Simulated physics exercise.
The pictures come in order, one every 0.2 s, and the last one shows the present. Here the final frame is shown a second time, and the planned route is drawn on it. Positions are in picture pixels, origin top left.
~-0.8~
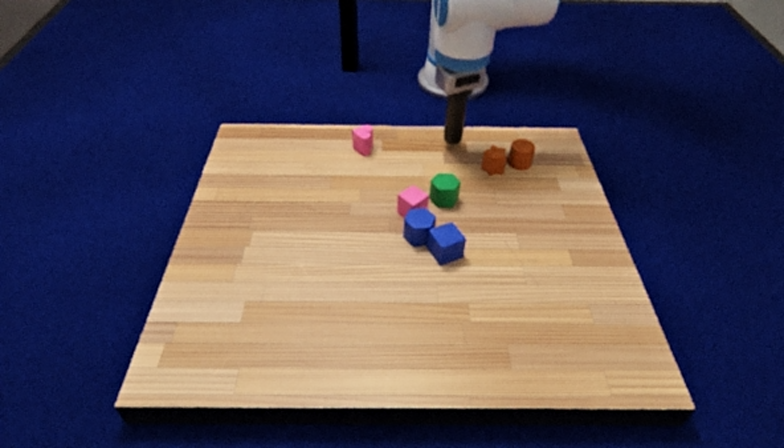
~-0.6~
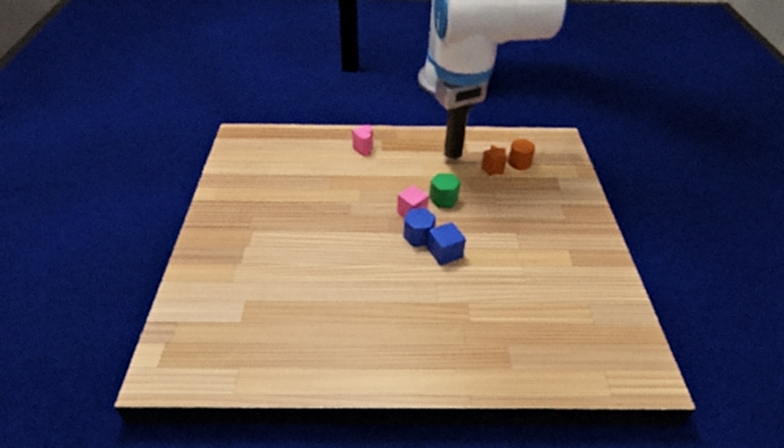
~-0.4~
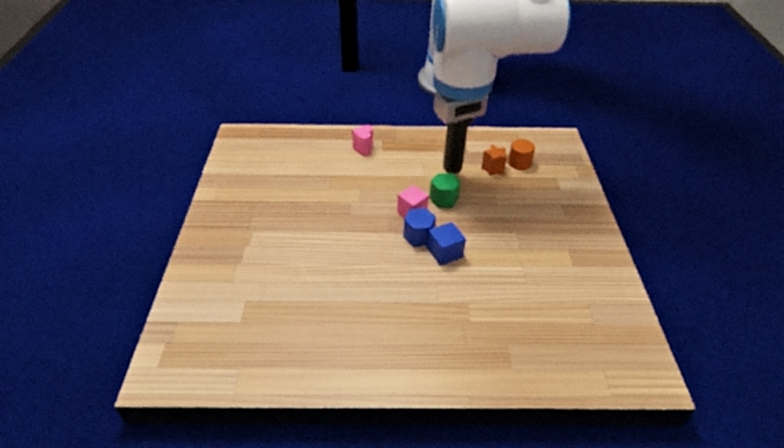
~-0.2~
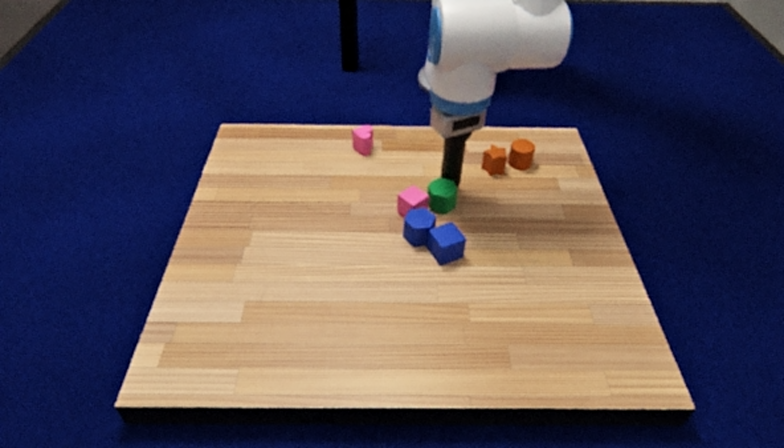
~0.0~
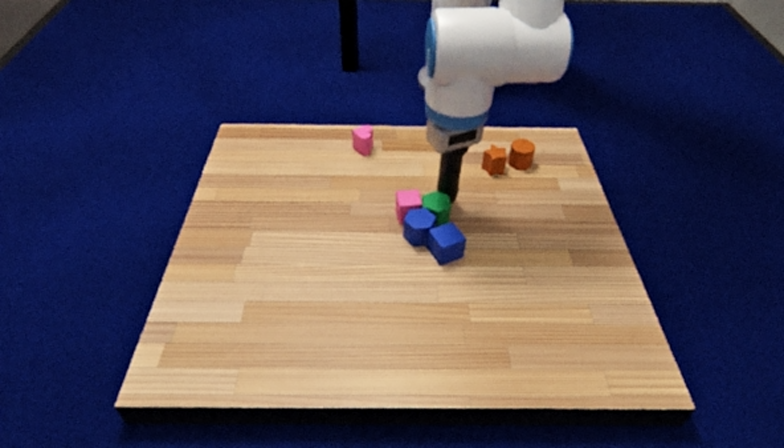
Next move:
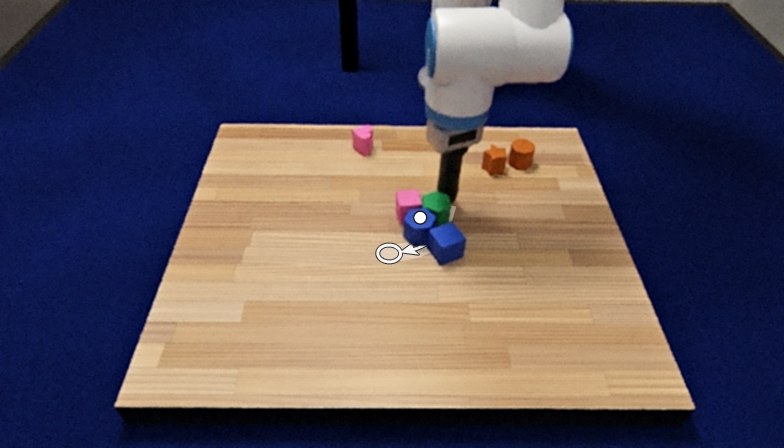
A light wooden board lies on a deep blue floor, seen from above its front edge by a still camera. Near its middle sit a pink block, a green block and two blue ones, with another pink piece at the back left and two orange pieces at the back right. A white robot arm lowers its black peg toward the viewer, nudging the green block forward and left against the pink one, which shifts slightly.
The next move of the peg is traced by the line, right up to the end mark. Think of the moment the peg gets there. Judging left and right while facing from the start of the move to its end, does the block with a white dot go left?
In short: No.
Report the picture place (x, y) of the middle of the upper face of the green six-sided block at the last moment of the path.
I'd expect the centre of its top face to be at (368, 247).
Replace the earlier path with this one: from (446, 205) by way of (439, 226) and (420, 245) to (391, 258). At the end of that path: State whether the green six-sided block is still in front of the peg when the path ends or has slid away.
The green six-sided block won't leave the front of the peg.
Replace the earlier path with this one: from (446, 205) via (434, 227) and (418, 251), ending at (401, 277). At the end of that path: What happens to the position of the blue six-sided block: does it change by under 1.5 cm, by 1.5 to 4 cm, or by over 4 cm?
The over 4 cm band.
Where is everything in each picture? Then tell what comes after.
The first picture shows peg's lower end at (453, 139); pink square block at (413, 195); blue six-sided block at (420, 218); green six-sided block at (446, 181); blue square block at (447, 234).
The second picture shows peg at (453, 154); blocks still.
The third picture shows peg at (452, 168); blocks still.
The fourth picture shows peg at (450, 183); green six-sided block at (443, 186).
The fifth picture shows peg at (447, 197); pink square block at (409, 197); blue six-sided block at (420, 218); green six-sided block at (436, 200); blue square block at (447, 234).
Drawn move, from (446, 205) by way of (439, 226) and (422, 246) to (389, 253); the dot is on the blue six-sided block.
What follows on the original path. One third of the way, peg at (440, 219); pink square block at (406, 198), turned 20° clockwise; blue six-sided block at (401, 234); green six-sided block at (422, 220), turned 25° clockwise.
Two thirds of the way, peg at (422, 239); pink square block at (406, 198), turned 20° clockwise; blue six-sided block at (374, 248), turned 15° clockwise; green six-sided block at (401, 238), turned 40° clockwise; blue square block at (449, 238), turned 15° anticlockwise.
At the end, peg at (389, 246); pink square block at (406, 198), turned 20° clockwise; blue six-sided block at (344, 263); green six-sided block at (368, 247), turned 25° clockwise; blue square block at (449, 238), turned 15° anticlockwise.
